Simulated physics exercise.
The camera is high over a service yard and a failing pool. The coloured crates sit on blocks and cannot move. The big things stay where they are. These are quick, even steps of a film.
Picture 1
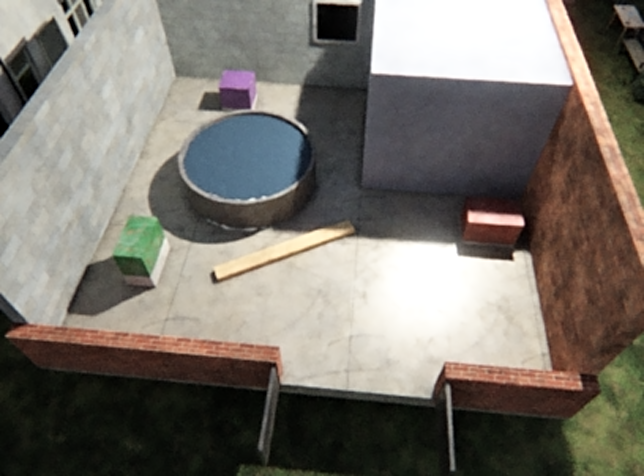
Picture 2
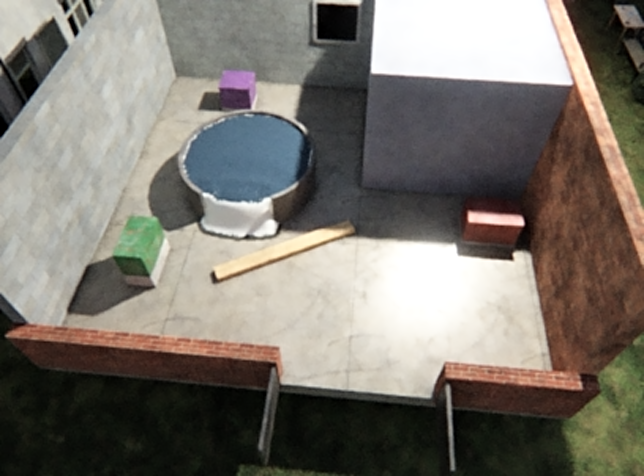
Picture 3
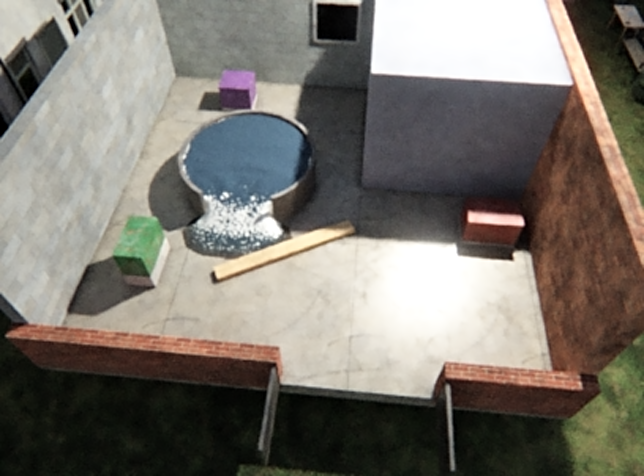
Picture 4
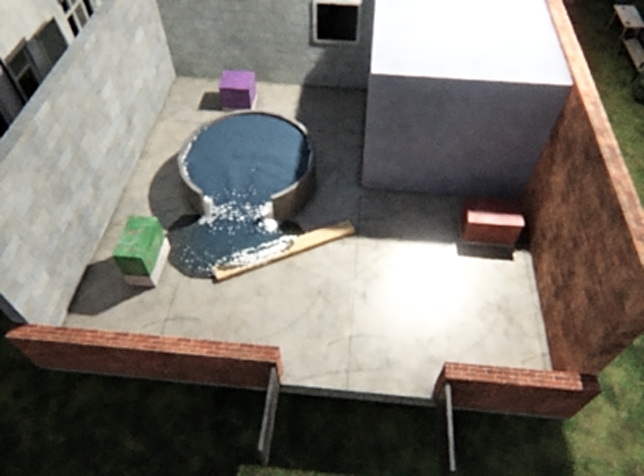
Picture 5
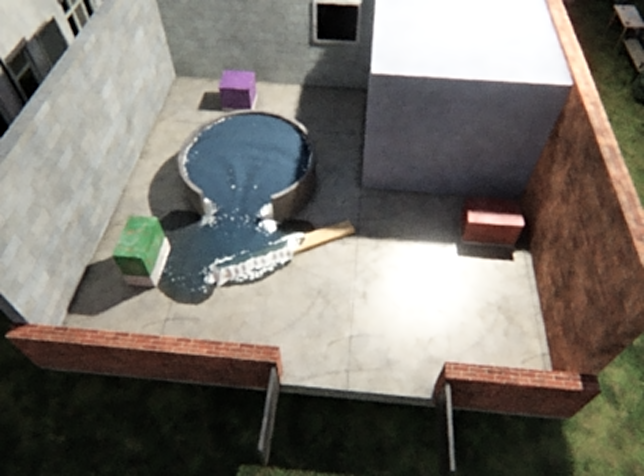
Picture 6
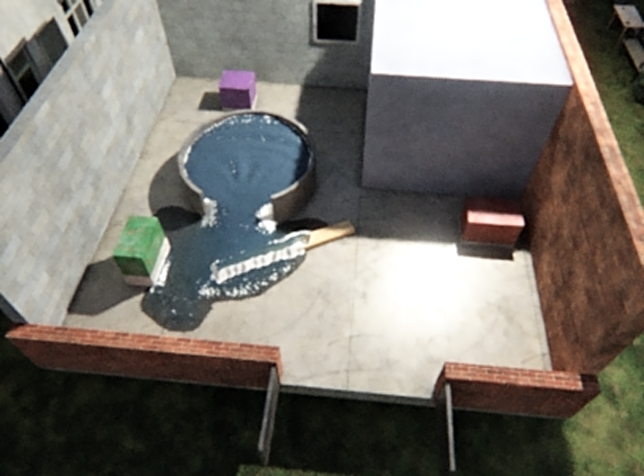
A round pool in a walled yard broke open at its front, and water gushed out, washed over the wooden plank lying nearby, and spread across the concrete past the green box on the left.
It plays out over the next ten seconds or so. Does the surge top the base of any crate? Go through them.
One by one: The red crate gets wet; the green crate stays dry; the purple crate gets wet.
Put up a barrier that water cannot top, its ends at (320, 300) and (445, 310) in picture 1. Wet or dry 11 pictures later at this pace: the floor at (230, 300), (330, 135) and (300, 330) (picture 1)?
As listed: Flooded, dry, under water.
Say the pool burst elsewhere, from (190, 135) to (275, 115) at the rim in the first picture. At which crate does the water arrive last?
It is the crate marked red.
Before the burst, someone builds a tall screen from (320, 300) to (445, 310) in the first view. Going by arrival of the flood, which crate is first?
It is the green crate.
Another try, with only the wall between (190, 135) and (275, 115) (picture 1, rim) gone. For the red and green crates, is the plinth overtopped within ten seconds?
Red crate stays dry; green crate is spared.
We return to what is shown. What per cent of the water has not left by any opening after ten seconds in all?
Near 86 in a hundred.
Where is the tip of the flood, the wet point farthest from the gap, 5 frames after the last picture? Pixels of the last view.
At about (75, 348).
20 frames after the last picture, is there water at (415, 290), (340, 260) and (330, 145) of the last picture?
In turn: Wet, wet, dry.
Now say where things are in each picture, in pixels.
In the first frame, the pool at (248, 156) is whole and still.
In the second frame, water pours out at (238, 219) and has run to (204, 219).
In the third frame, water pours out at (238, 220) and has run to (287, 242).
In the fourth frame, water pours out at (238, 221) and has run to (175, 260).
In the fifth frame, the front is at (171, 292), out from the gap at (238, 221).
In the sixth frame, water pours out at (238, 220) and has run to (171, 325).
A moment on, water covers 25 % of the floor; the red crate not reached, the green crate water round its plinth, the purple crate not reached.
Next, water covers 35 % of the floor; the red crate not reached, the green crate water round its plinth, the purple crate not reached.
Then, water covers 45 % of the floor; the red crate not reached, the green crate water round its plinth, the purple crate not reached.
Later, water covers 80 % of the floor; the red crate water round its plinth, the green crate water round its plinth, the purple crate water round its plinth.
In the end, water covers 95 % of the floor; the red crate was topped, the green crate stayed above the water, the purple crate was topped.
